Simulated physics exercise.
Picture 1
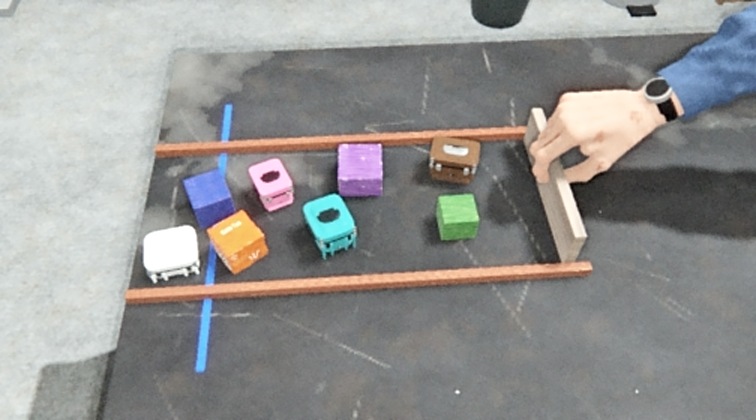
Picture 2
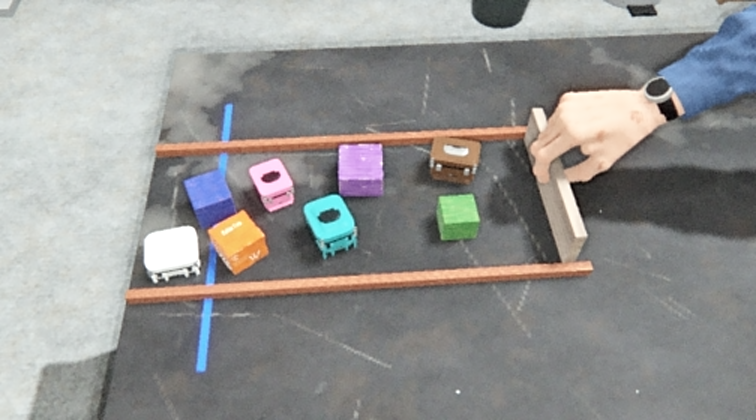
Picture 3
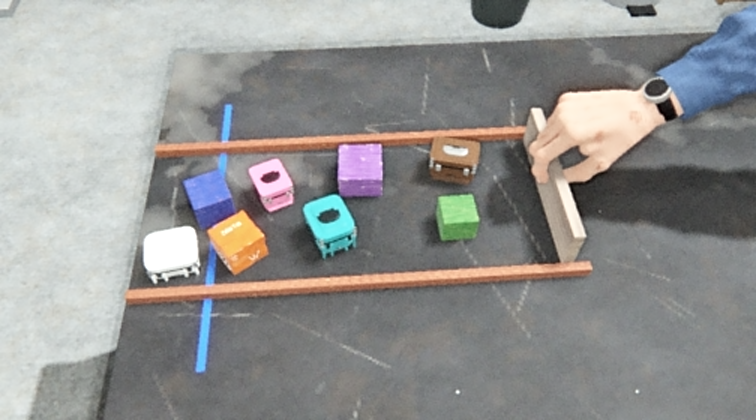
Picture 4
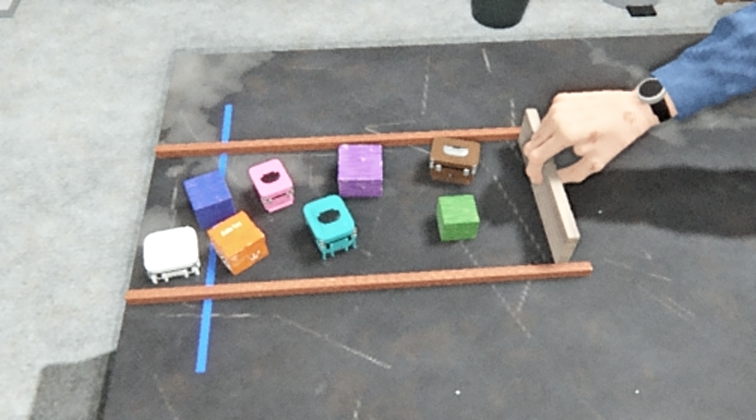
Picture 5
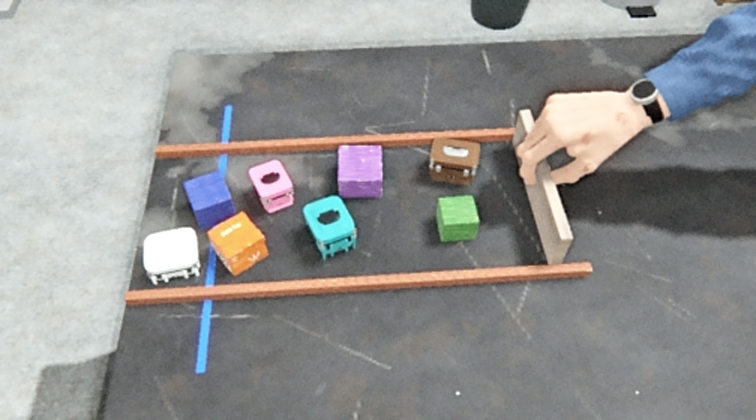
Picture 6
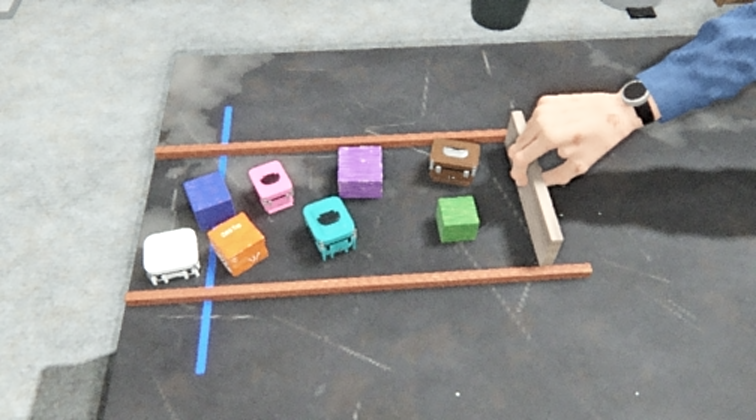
A hand with a wristwatch and blue sleeve grips a wooden board at the right of a dark, scratched surface, seen from above at an angle. Between two reddish-brown rails sit brown and green pieces on the right, purple, turquoise and pink ones mid-lane, and blue, orange and white ones near blue tape at left. The hand holds nearly still, then slides the board slightly left, touching none of the pieces, while the camera stays still.
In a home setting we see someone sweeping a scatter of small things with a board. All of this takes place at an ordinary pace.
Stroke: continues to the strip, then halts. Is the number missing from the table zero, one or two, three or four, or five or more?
Three, maybe four go.
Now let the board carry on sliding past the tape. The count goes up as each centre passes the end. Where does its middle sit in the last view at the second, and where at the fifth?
(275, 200), later (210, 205).
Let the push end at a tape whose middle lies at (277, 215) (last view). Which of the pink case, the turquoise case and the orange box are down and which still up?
Pink case remains, turquoise case remains, orange box remains.
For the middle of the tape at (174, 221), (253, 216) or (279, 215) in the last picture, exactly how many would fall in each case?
6, 2, 1.
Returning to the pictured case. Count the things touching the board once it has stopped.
The count in contact is 2.
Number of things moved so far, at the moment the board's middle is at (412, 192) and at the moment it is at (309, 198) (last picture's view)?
I count 3 first and 8 after.
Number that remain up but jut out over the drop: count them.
1 in all.
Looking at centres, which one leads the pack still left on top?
Result: Purple block.
Soon after, none off yet; white case at rest near (173, 256); blue block at rest near (211, 201); orange box at rest near (238, 245).
Then, none off yet; white case at rest near (173, 256); blue block at rest near (207, 202); orange box at rest near (238, 245).
Further on, none off yet; white case moved about its own width near (130, 258); blue block moved well along near (129, 215); orange box moved about its own width near (176, 243).
By the end, the number that fall off is three or four; fallen, pink case, orange box, blue block and white case.
